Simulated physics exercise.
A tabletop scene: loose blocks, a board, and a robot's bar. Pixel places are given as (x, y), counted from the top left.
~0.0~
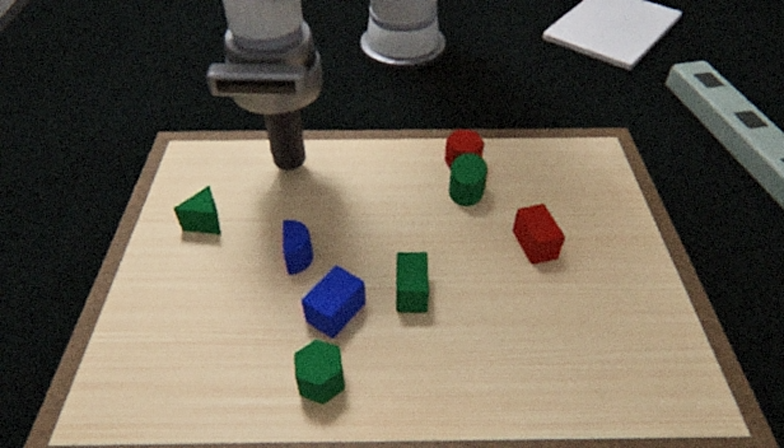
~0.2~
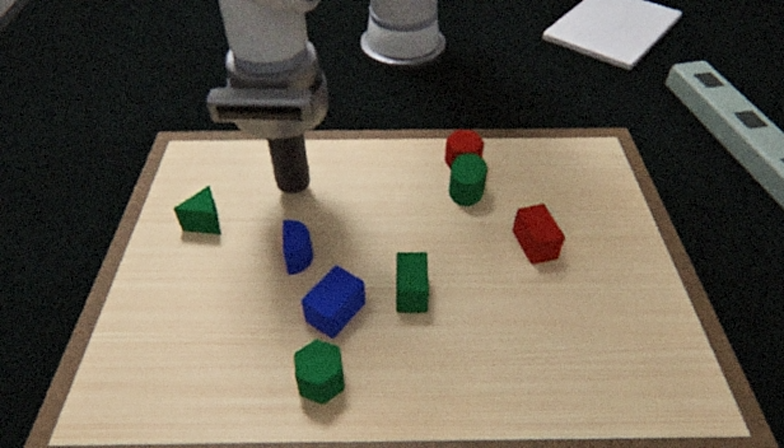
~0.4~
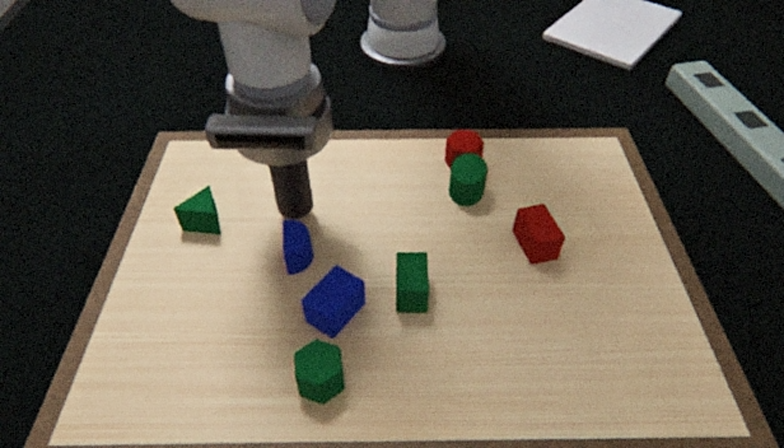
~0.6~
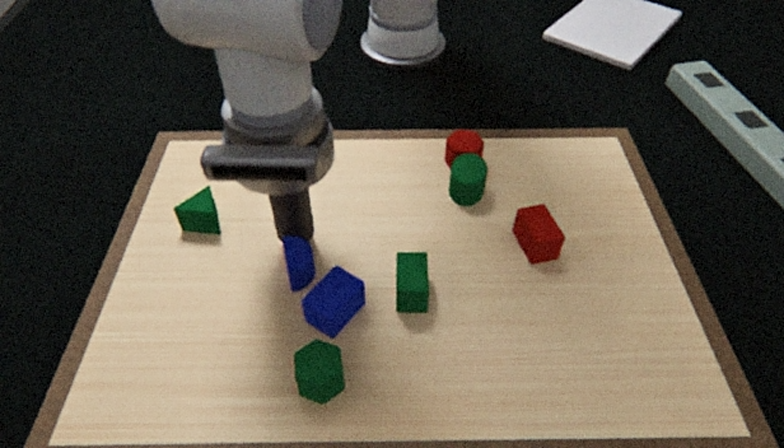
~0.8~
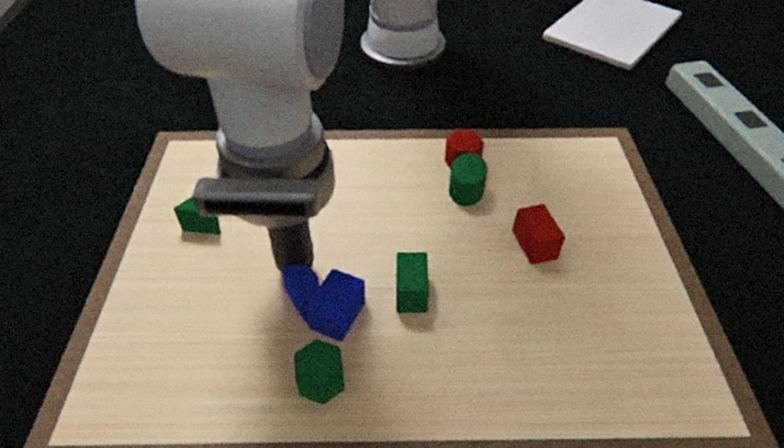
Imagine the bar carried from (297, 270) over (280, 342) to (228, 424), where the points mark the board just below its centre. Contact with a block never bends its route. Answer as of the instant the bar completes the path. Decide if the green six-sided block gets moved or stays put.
It gets moved.
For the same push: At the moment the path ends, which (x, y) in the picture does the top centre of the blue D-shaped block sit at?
Somewhere near (306, 345).
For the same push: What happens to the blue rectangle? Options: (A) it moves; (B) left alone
Letter A.
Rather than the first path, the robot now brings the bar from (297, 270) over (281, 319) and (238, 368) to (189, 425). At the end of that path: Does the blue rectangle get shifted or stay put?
Put simply, it goes somewhere else.
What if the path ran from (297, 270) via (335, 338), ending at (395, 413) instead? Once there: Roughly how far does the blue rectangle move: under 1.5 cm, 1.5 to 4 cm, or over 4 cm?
Shift: Over 4 cm.
The first path, step by step. One third of the way, bar (287, 308); blue D-shaped block (306, 324), turned 40° anticlockwise; green six-sided block (320, 364); blue rectangle (345, 300), turned 35° anticlockwise.
Two thirds of the way, bar (263, 362); blue D-shaped block (306, 345), turned 100° anticlockwise; green six-sided block (328, 374); blue rectangle (345, 300), turned 35° anticlockwise.
At the end, bar (224, 416); blue D-shaped block (306, 345), turned 100° anticlockwise; green six-sided block (328, 374); blue rectangle (345, 300), turned 35° anticlockwise.
